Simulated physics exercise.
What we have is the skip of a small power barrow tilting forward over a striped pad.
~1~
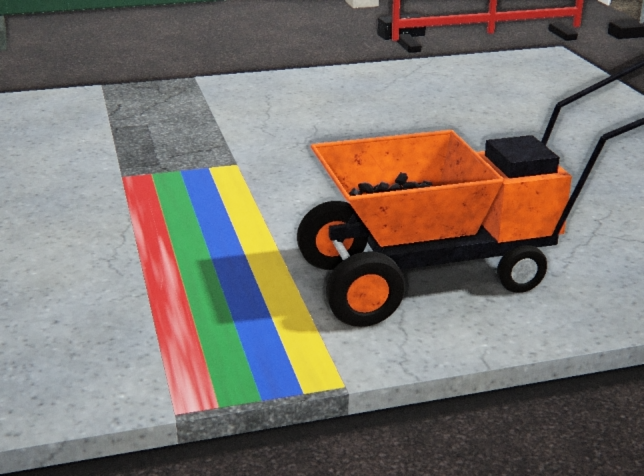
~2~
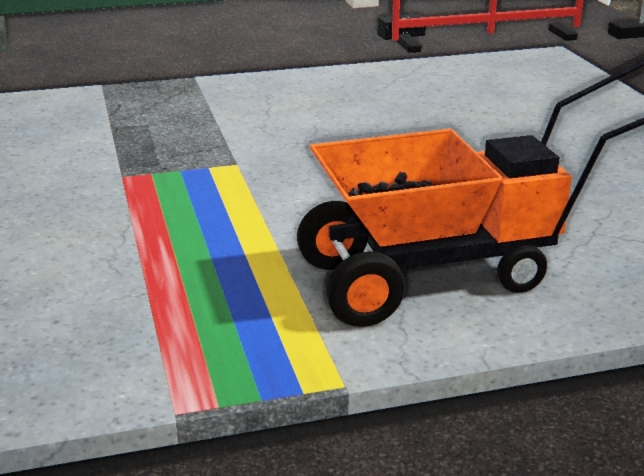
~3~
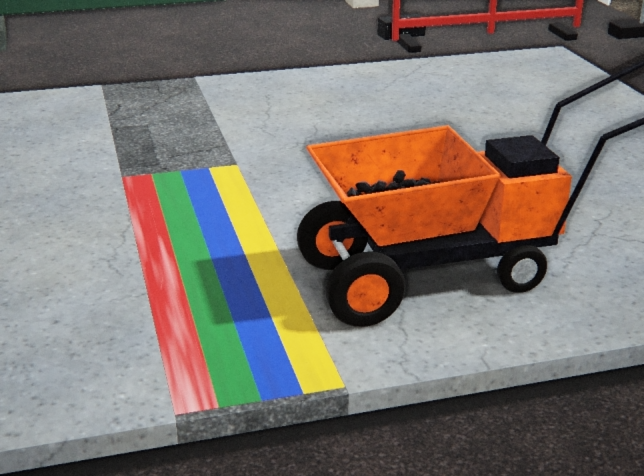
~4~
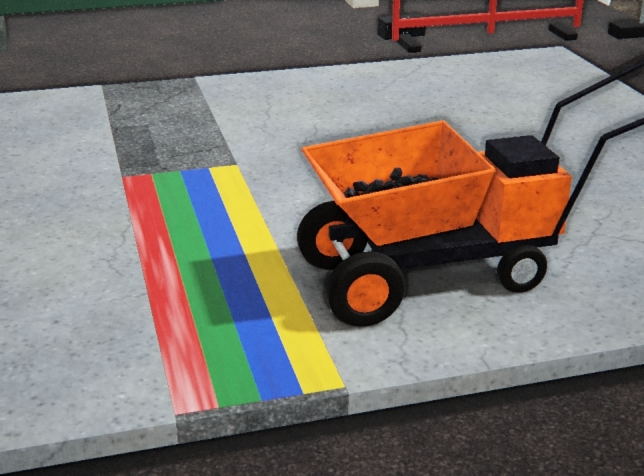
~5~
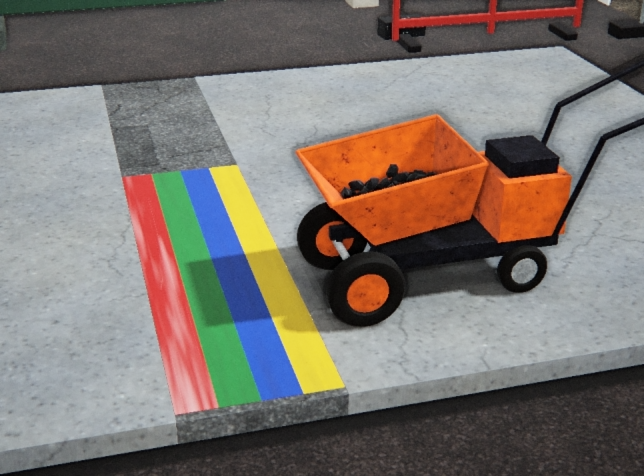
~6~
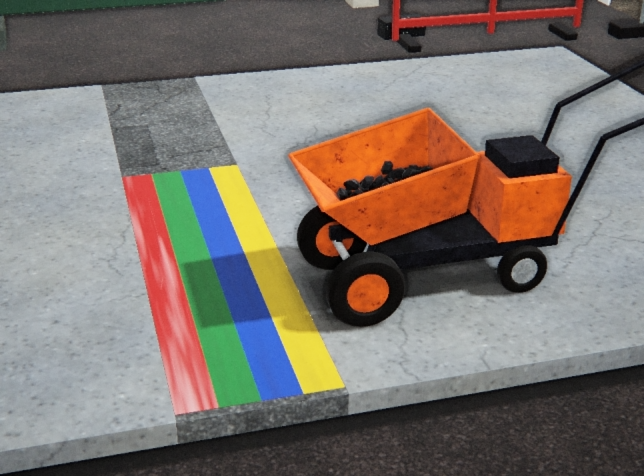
The footage shows an orange power barrow holding dark lumps of coal beside a pad striped red, green, blue and yellow. Its skip starts level, then tilts slightly forward to the left, while the wheels stay in place.
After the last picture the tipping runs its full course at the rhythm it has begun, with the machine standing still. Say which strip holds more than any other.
The heap favours the green strip.
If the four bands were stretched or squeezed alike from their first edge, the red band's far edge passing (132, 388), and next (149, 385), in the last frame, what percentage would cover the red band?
First some 0, then 0 per cent.
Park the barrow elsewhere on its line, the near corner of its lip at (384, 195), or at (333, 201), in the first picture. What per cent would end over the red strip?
First some 0, then 20 per cent.
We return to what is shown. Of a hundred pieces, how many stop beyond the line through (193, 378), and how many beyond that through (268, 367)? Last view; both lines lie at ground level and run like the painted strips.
Near 0 % and 60 %.
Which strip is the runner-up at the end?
The runner-up: Blue.
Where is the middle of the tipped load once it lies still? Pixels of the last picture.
Near (218, 308).
Soon, skip tipped well over; all in the skip.
A while on, skip tipped steeply; all in the skip.
Towards the end, skip tipped right over; about half in the skip; a small part over the blue strip; about a quarter over the green strip; a small part over the red strip; a stray few off the paint.
Finally, skip tipped right over; about a third in the skip; none over the yellow strip; about a quarter over the blue strip; about a third over the green strip; a small part over the red strip; a stray few off the paint.
